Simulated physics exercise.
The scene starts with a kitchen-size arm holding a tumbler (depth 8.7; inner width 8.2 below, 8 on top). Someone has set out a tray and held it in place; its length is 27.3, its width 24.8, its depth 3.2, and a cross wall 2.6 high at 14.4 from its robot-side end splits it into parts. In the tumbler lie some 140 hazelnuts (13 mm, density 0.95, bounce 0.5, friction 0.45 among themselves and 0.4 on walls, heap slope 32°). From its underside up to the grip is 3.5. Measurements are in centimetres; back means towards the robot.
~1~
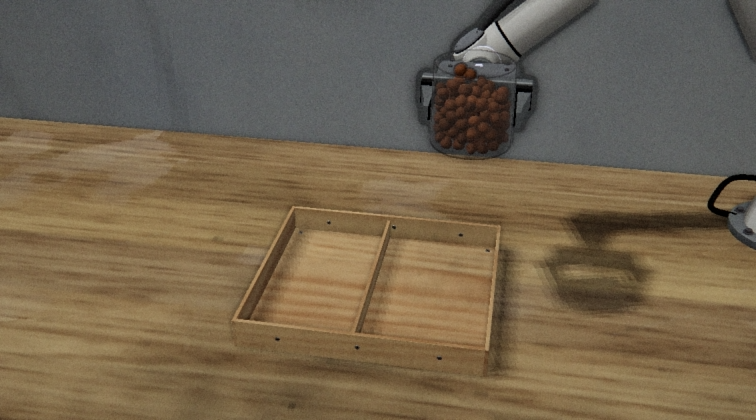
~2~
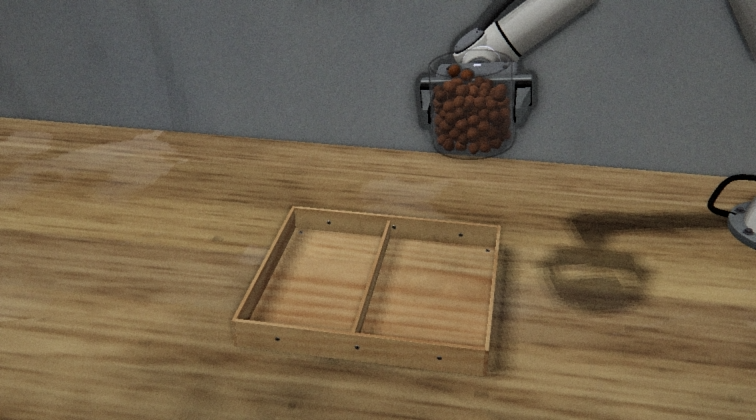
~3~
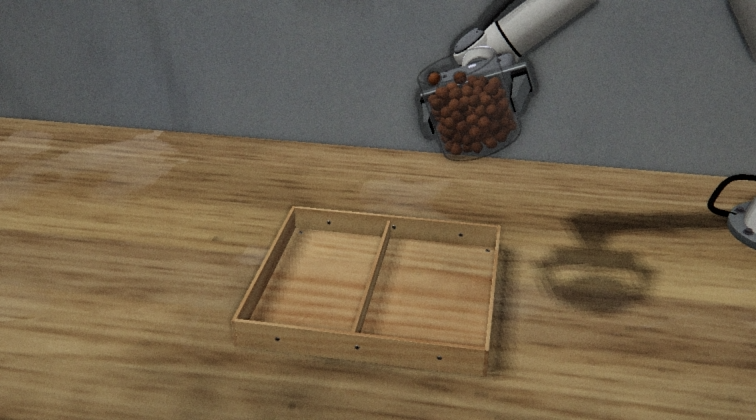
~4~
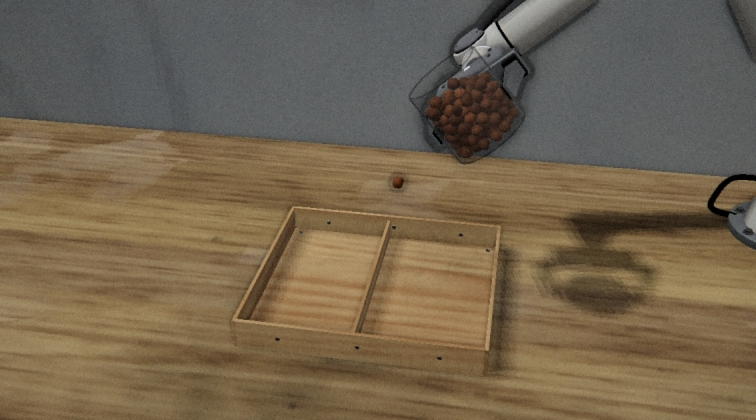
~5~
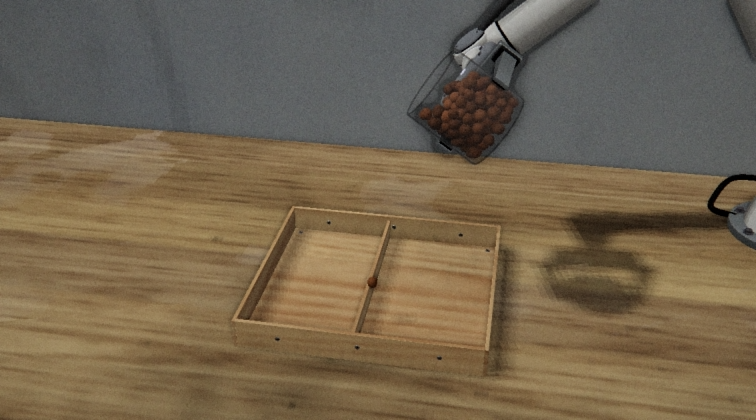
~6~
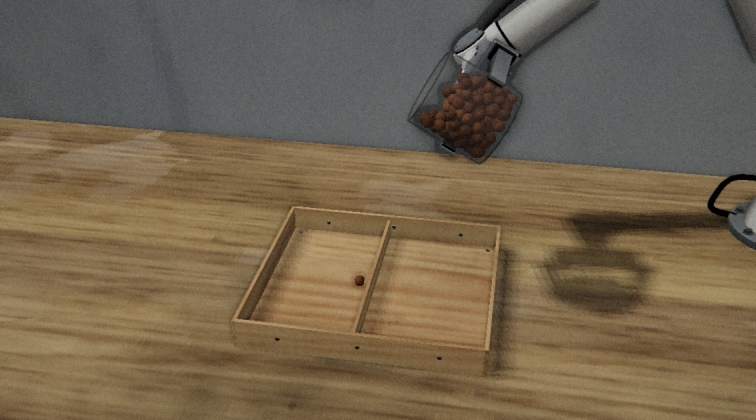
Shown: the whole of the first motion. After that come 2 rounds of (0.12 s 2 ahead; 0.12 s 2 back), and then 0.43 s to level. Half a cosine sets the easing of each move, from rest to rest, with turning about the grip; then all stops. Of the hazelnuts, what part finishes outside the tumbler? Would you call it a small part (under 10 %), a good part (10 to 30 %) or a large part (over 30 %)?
I'd call it a small part.
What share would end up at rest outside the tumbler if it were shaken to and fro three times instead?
It would come to about 5 %.
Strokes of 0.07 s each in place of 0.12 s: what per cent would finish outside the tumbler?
Roughly 10 percent would.
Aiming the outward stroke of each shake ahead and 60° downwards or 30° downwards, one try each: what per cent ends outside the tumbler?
Near 0 and 0 percent respectively.
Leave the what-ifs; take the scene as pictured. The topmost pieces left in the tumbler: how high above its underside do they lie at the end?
Around 8.0 centimetres above the underside.
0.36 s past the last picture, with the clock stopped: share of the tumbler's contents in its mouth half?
Close to 40 in a hundred.
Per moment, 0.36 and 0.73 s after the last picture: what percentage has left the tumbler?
Readings in order: 0, 5.
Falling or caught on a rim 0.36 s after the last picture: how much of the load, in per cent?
Estimated fraction: Near 1 %.
Then, 0.36 s later, tilted 61° forward, highest piece 27 above the table; 137 in the tumbler, 1 in the far-side part, 1 in flight or on a rim.
Then, 0.73 s later, tilted 23° forward, highest piece 29 above the table; 135 in the tumbler, 2 in the robot-side part, 2 in the far-side part.
Then, 1.11 s later, level, highest piece 30 above the table; 135 in the tumbler, 2 in the robot-side part, 2 in the far-side part.
Then, 2.16 s later, level, highest piece 29 above the table; 135 in the tumbler, 2 in the robot-side part, 2 in the far-side part.
At rest, 135 in the tumbler, 2 in the robot-side part, 2 in the far-side part. That is 3 % outside the tumbler.
